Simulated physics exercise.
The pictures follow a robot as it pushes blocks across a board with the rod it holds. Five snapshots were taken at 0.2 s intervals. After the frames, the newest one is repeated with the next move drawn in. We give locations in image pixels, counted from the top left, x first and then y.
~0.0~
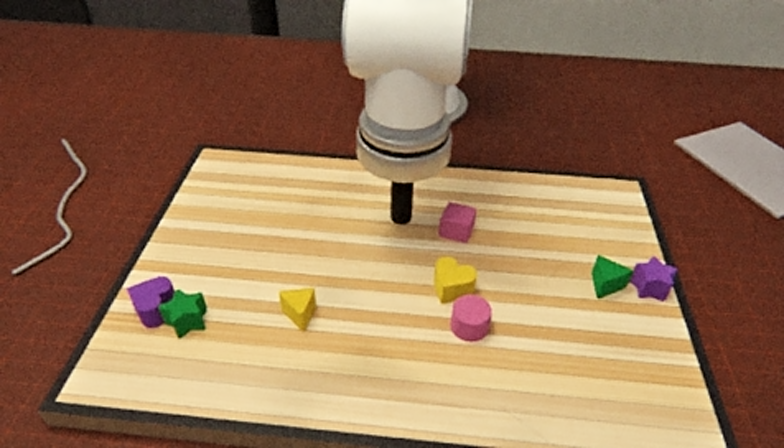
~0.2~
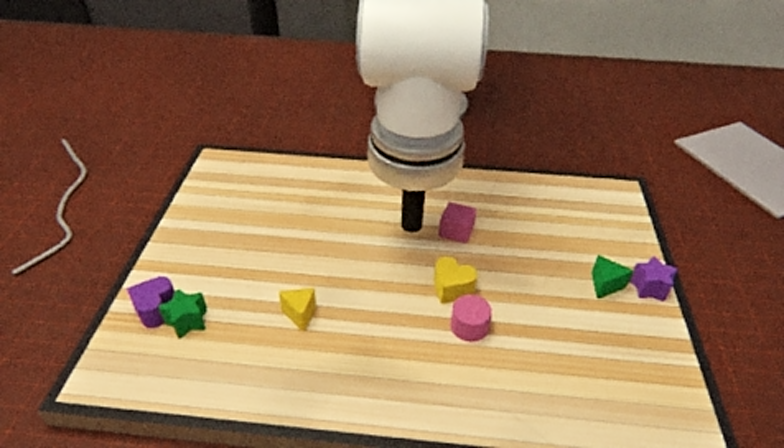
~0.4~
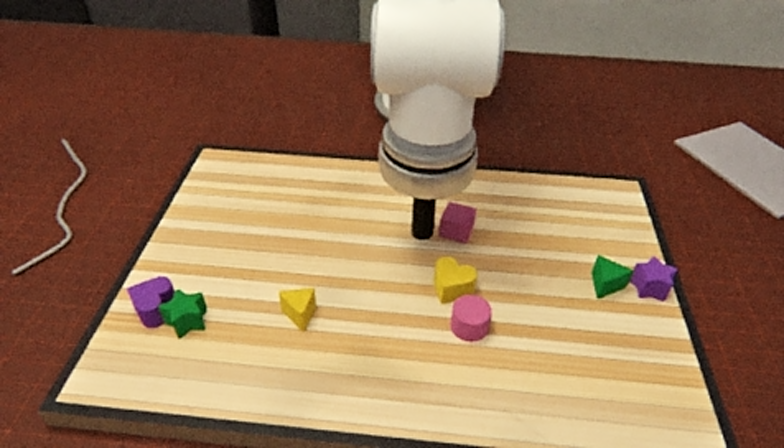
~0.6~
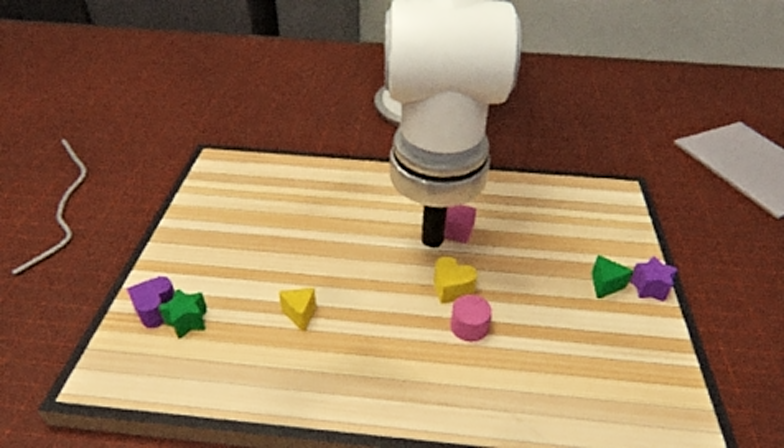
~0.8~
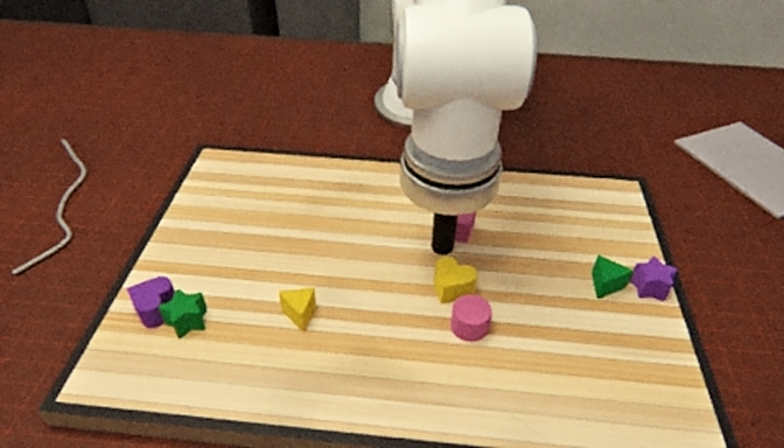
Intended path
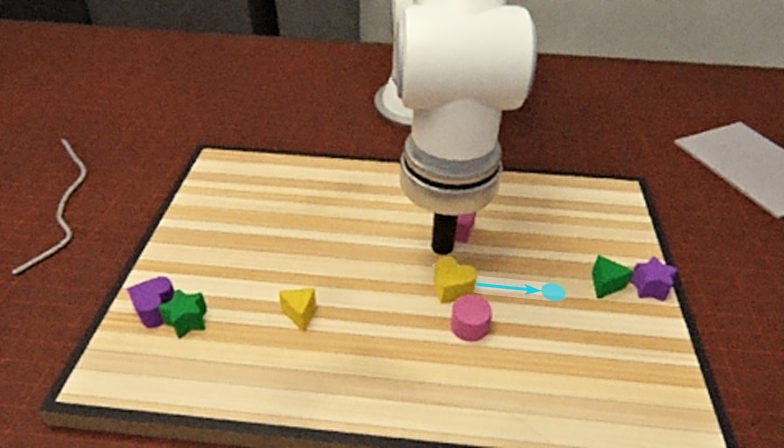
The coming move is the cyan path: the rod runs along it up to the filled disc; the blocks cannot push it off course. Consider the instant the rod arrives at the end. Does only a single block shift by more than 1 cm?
I believe so.
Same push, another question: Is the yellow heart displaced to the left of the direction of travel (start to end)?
The answer is no.
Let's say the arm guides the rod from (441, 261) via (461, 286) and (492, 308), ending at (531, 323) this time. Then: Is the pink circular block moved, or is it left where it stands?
Shifted out of place.
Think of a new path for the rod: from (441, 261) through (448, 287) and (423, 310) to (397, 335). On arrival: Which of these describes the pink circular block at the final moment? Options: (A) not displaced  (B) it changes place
Choice B: It changes place.
Drawn move, from (441, 261) over (470, 282) and (512, 288) to (553, 292).
What follows on the original path. One third of the way, rod (472, 270); yellow heart (461, 285); pink circular block (473, 312).
Two thirds of the way, rod (515, 276); yellow heart (461, 285); pink circular block (473, 312).
At the end, rod (557, 280); yellow heart (461, 285); pink square piece still; pink circular block (473, 312).
